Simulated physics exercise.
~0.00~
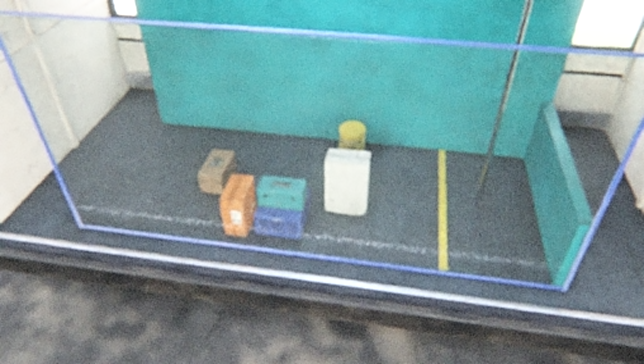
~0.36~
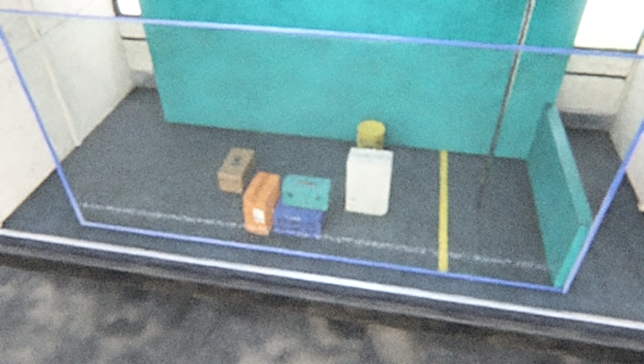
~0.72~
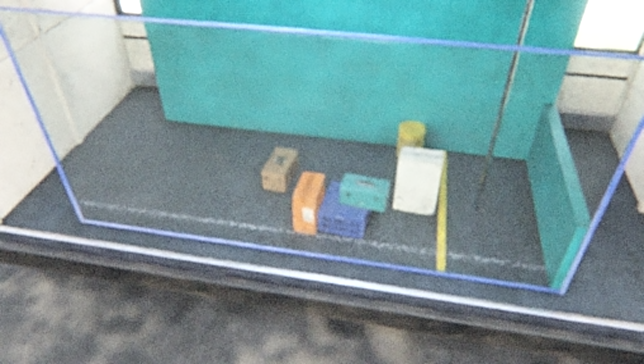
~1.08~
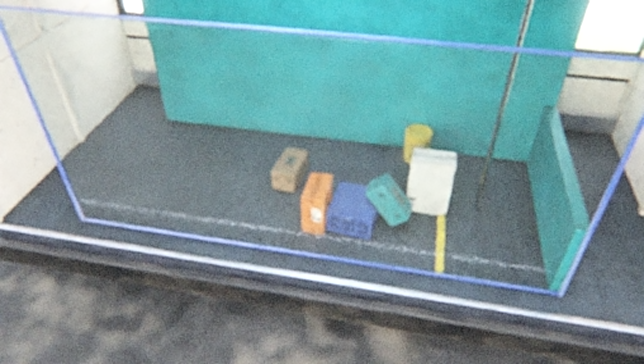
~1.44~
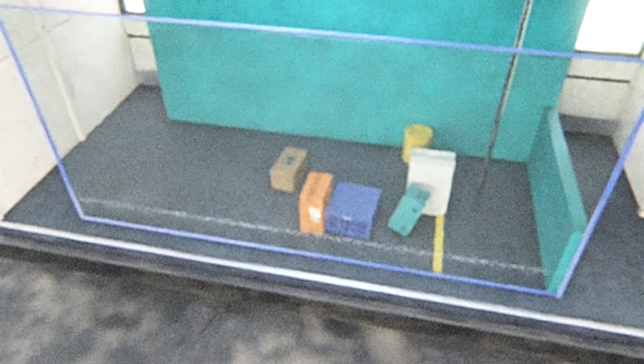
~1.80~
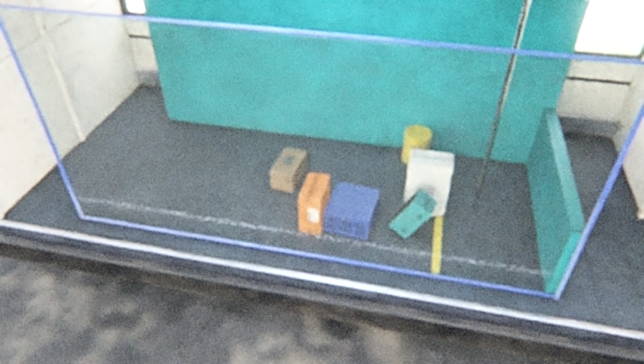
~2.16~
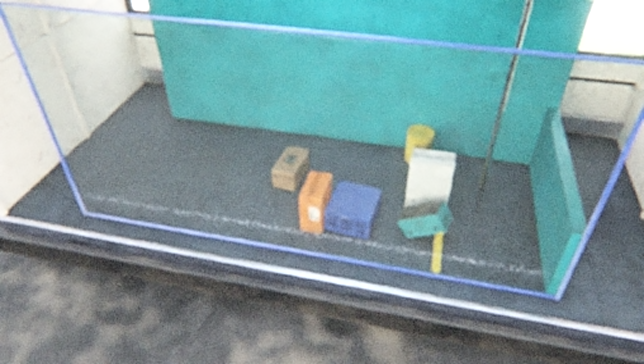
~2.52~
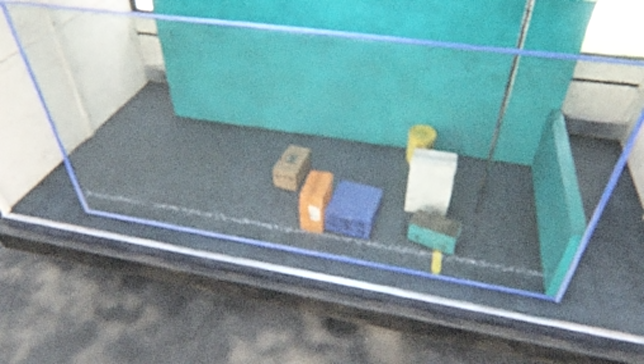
A teal toolbox rides on top of a blue crate inside a shuttle's cargo bay, seen from above and in front, with a teal back wall and blue edges outlining the space. An orange pack and a brown toolbox sit to their left, while a tall white box and a yellow bucket stand to the right, before a yellow line. The whole load slides right together. As the others come to rest, the teal toolbox slips off the crate, tumbles beside the white box and settles upside down on the floor. The white box stays upright, just short of the line.
